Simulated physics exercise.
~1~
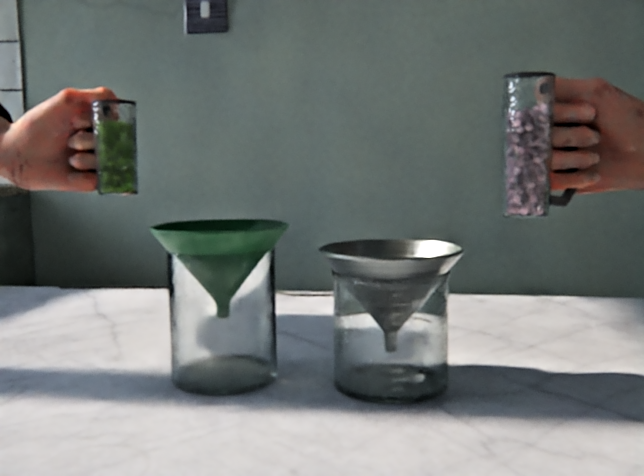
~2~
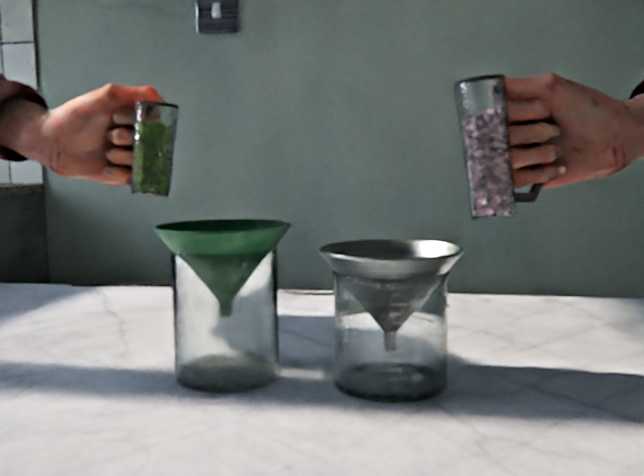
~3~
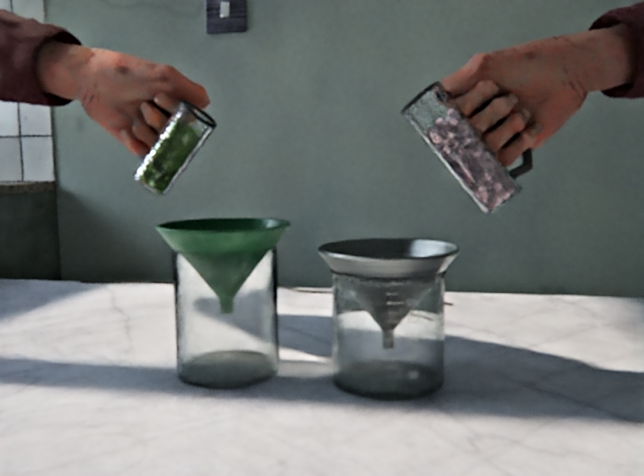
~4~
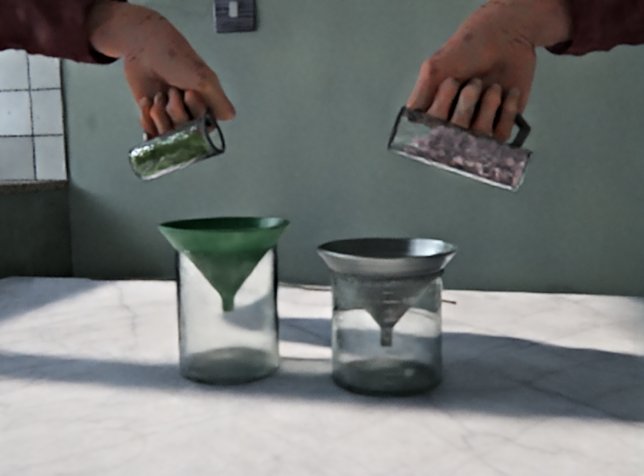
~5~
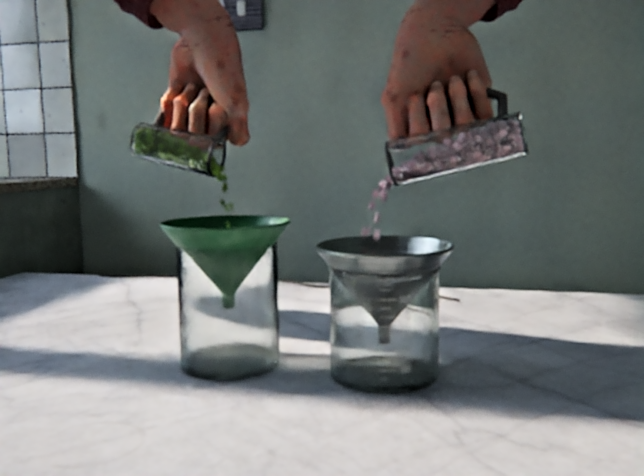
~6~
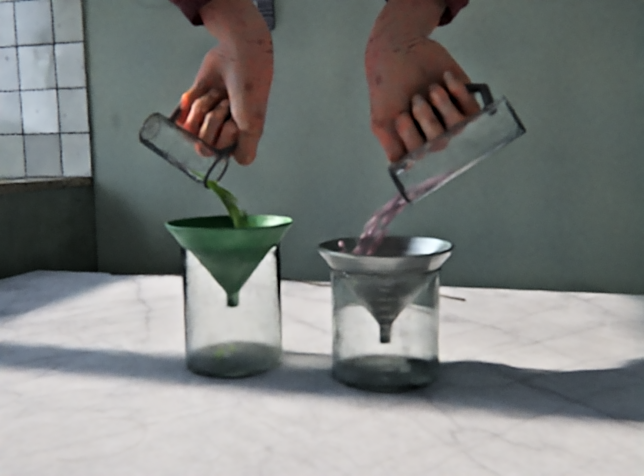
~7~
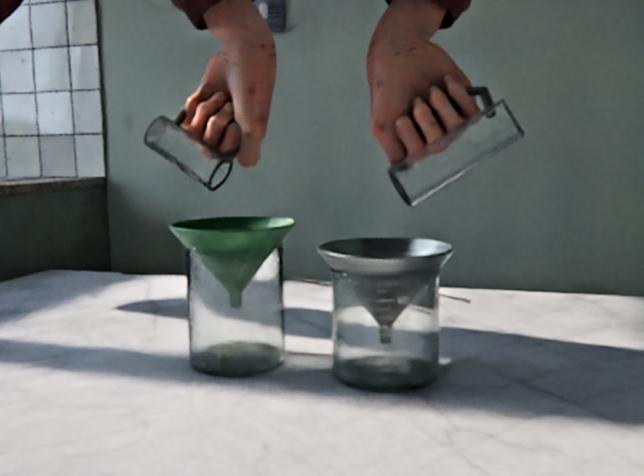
Two hands, each holding a small glass cup, move inward over two funnels resting in glass jars on a marble table. The left cup holds green bits and sits above a green funnel, while the taller right cup holds pale pinkish-purple bits and sits above a grey metal one. The hands tilt the cups onto their sides, and the bits begin to trickle out. Tipping further, both cups pour thicker streams into the funnels until they are empty. The streams stop, yet hardly anything reaches the jars below, with the contents held up in both funnels.
